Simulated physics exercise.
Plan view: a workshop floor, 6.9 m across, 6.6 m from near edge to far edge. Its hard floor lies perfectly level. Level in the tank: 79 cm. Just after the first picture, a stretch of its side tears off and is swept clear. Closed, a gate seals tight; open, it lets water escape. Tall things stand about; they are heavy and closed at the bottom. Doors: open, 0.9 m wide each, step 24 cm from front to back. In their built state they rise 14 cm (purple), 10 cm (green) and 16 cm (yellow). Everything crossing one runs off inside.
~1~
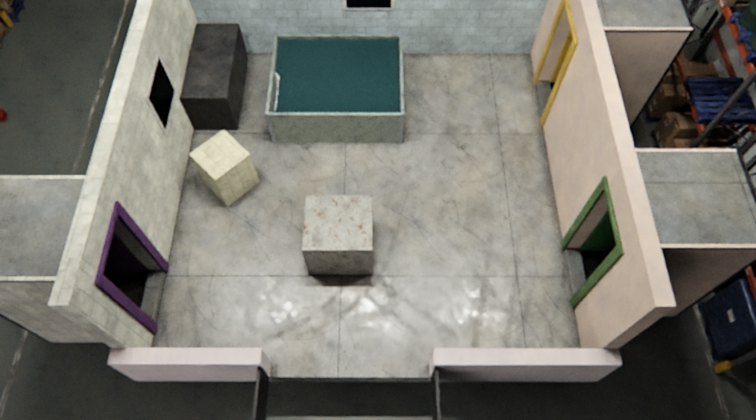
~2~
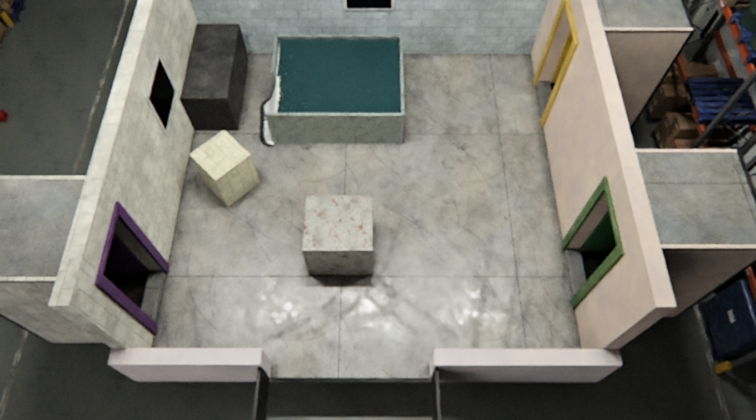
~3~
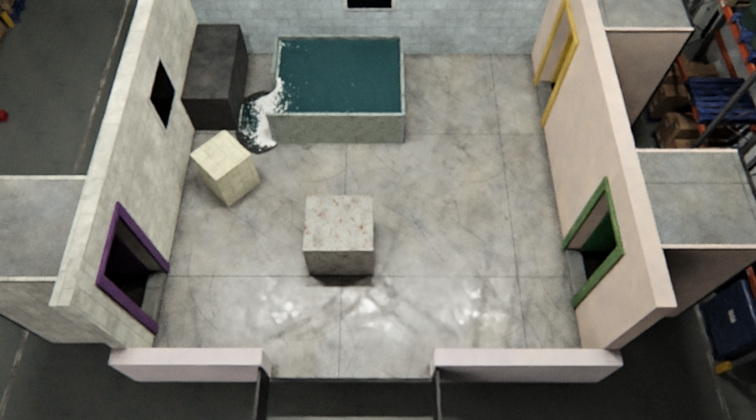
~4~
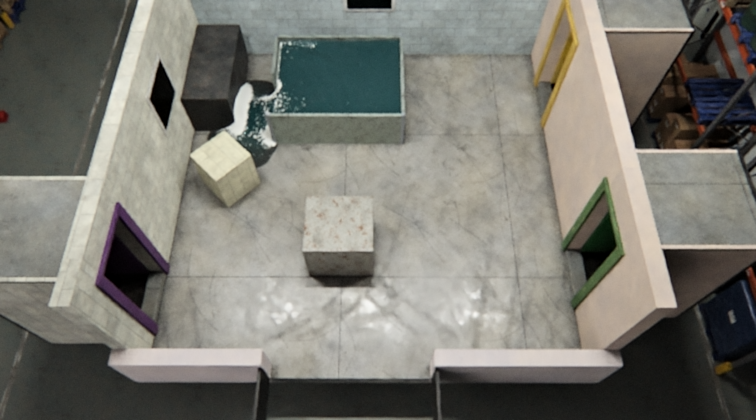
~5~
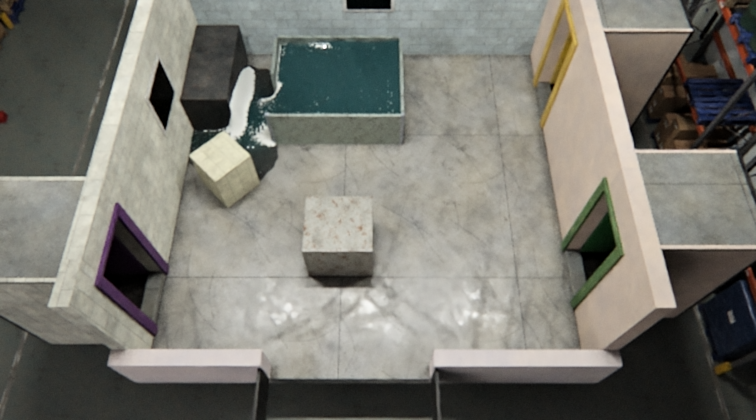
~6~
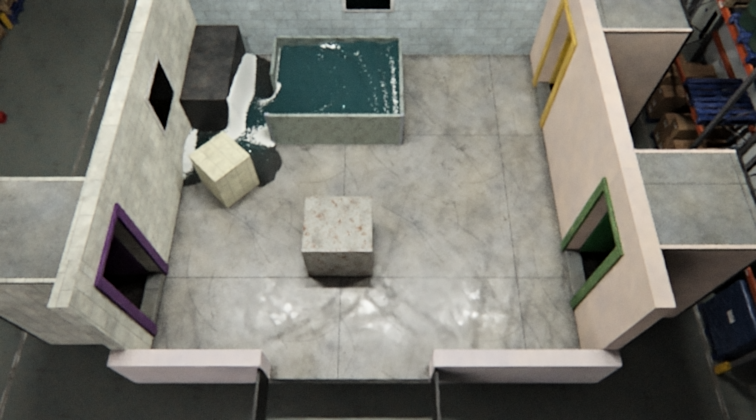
The clip shows a walled room with a tank of dark teal water, whose left side opens; foaming water pours onto the pale floor, spreading between a dark block and a cream block and around the cream one.
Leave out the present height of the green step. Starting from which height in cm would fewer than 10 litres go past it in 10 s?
From roughly 7 cm upwards.
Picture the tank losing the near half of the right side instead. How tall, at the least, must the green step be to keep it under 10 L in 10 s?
Near 11.5 cm.
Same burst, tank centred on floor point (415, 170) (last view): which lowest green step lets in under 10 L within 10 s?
A minimum of about 11.0 cm.
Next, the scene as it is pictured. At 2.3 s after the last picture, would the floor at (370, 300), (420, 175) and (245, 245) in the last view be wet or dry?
Spot one bone dry, spot two awash, spot three awash.
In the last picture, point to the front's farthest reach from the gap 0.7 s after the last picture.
Somewhere near the pixel (165, 278).
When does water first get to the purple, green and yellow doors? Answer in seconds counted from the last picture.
Purple 0.8 s, green 4.0 s, yellow 2.6 s.
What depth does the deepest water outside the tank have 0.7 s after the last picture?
About 60 cm at most.
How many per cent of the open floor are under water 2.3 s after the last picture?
I'd estimate about 55 percent.
Then, 0.7 s after the last picture water covers 15 % of the floor, deepest (60 cm) near (241, 118); it has not reached the green door.
Then, 2.3 s after the last picture water covers 55 % of the floor, deepest (55 cm) near (207, 64); it has not reached the green door.
Then, 9.3 s after the last picture water covers 100 % of the floor, deepest (18 cm) near (206, 71); 11 cm at the green door, 2 litres in over its 10 cm step.
At the green door as built, the water peaked near 11 cm, 8.5 s after the last picture.
Run again over the same 10 s with other heights there, 15 litres in over 6 cm, 6 litres over 8 cm. The limit of 10 litres is kept from about 7 cm up.
